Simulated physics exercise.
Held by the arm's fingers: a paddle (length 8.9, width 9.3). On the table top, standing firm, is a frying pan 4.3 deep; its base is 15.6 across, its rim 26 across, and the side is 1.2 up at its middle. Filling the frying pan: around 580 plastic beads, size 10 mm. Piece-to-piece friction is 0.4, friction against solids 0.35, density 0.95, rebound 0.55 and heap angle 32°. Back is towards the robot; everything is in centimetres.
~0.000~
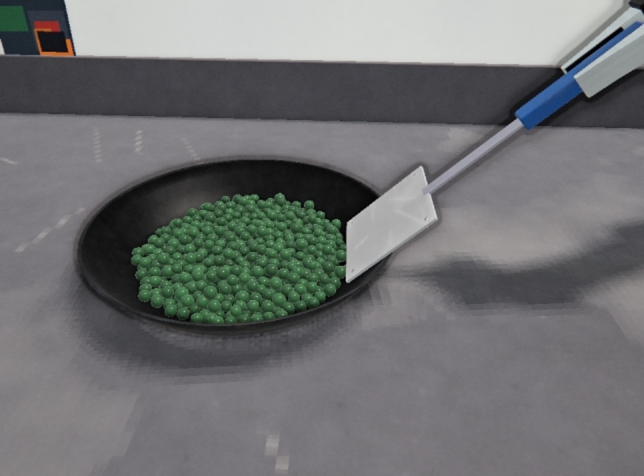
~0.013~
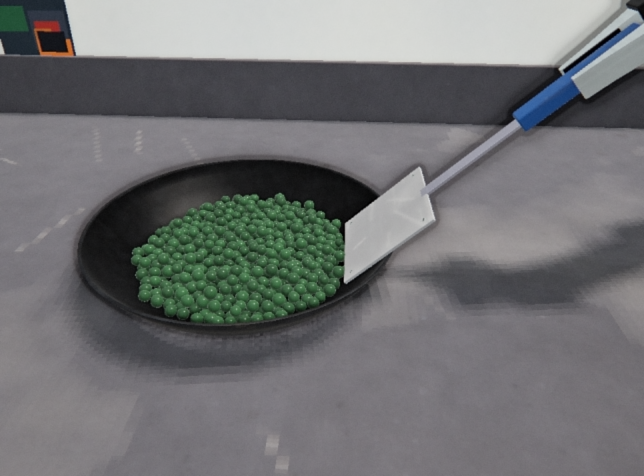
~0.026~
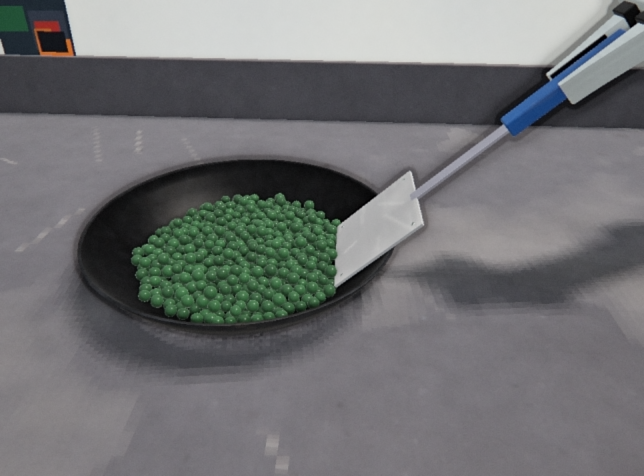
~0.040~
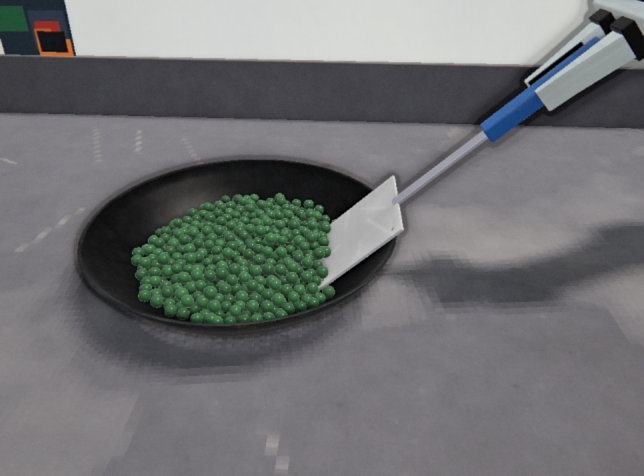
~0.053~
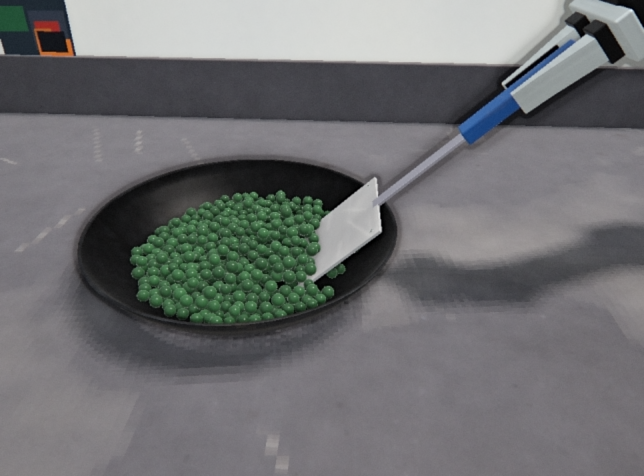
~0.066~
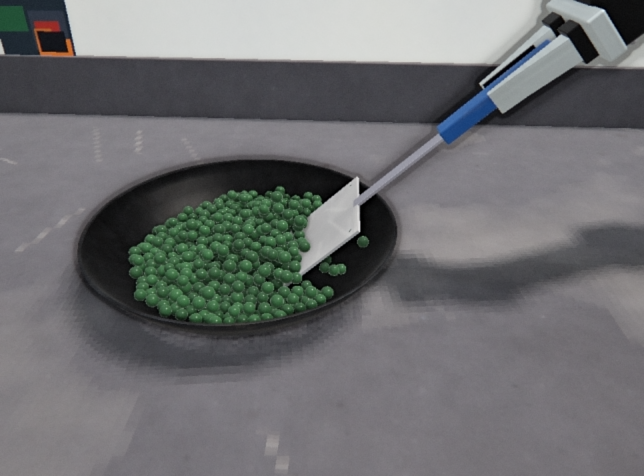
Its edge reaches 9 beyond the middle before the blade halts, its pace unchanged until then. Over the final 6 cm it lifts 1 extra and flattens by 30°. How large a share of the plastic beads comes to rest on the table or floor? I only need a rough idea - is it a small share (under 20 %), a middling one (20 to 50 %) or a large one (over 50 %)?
A middling one, 20 to 50 %.
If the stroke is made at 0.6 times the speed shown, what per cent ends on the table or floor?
Some 15 per cent.
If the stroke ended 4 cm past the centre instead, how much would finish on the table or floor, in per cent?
Then around 0 per cent.
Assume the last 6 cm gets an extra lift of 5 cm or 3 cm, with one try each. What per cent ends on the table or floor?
It comes to around 30 per cent on the first try and around 30 per cent on the second.
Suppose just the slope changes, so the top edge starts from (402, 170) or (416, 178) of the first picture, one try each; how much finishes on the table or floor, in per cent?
About 35 and 30 per cent.
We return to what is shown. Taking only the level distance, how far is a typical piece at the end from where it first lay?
Roughly 7 centimetres.
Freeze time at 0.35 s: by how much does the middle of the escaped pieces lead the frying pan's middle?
That distance is around 18 cm.
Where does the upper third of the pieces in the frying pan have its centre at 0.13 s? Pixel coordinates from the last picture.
It is centred at about (198, 231).
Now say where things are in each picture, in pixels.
In the first frame, the paddle top edge at (429, 190), sloping 44°; upper third of the load around (244, 245), from x 135 to 345, top at y 200; 576 in the frying pan.
In the second frame, the paddle top edge at (427, 191), sloping 44°; upper third of the load around (245, 244), from x 135 to 345, top at y 200.
In the third frame, the paddle top edge at (416, 195), sloping 44°; upper third of the load around (247, 245), from x 135 to 345, top at y 200.
In the fourth frame, the paddle top edge at (398, 200), sloping 44°; upper third of the load around (258, 244), from x 135 to 340, top at y 200.
In the fifth frame, the paddle top edge at (378, 202), sloping 44°; upper third of the load around (260, 238), from x 135 to 355, top at y 195.
In the sixth frame, the paddle top edge at (358, 202), sloping 44°; upper third of the load around (255, 234), from x 135 to 365, top at y 190; 576 in the frying pan.
After 0.10 s, sloping 44°, highest piece 9 above the table; 576 in the frying pan.
After 0.13 s, sloping 36°, highest piece 11 above the table; 570 in the frying pan, 6 on the blade or in flight.
After 0.35 s, sloping 14°, highest piece 8 above the table; 416 in the frying pan, 119 on the table or floor, 41 on the blade or in flight.
After 1.40 s, sloping 14°, highest piece 4 above the table; 413 in the frying pan, 163 on the table or floor.
In the end, 413 in the frying pan, 163 on the table or floor. That is 28 % on the table or floor.
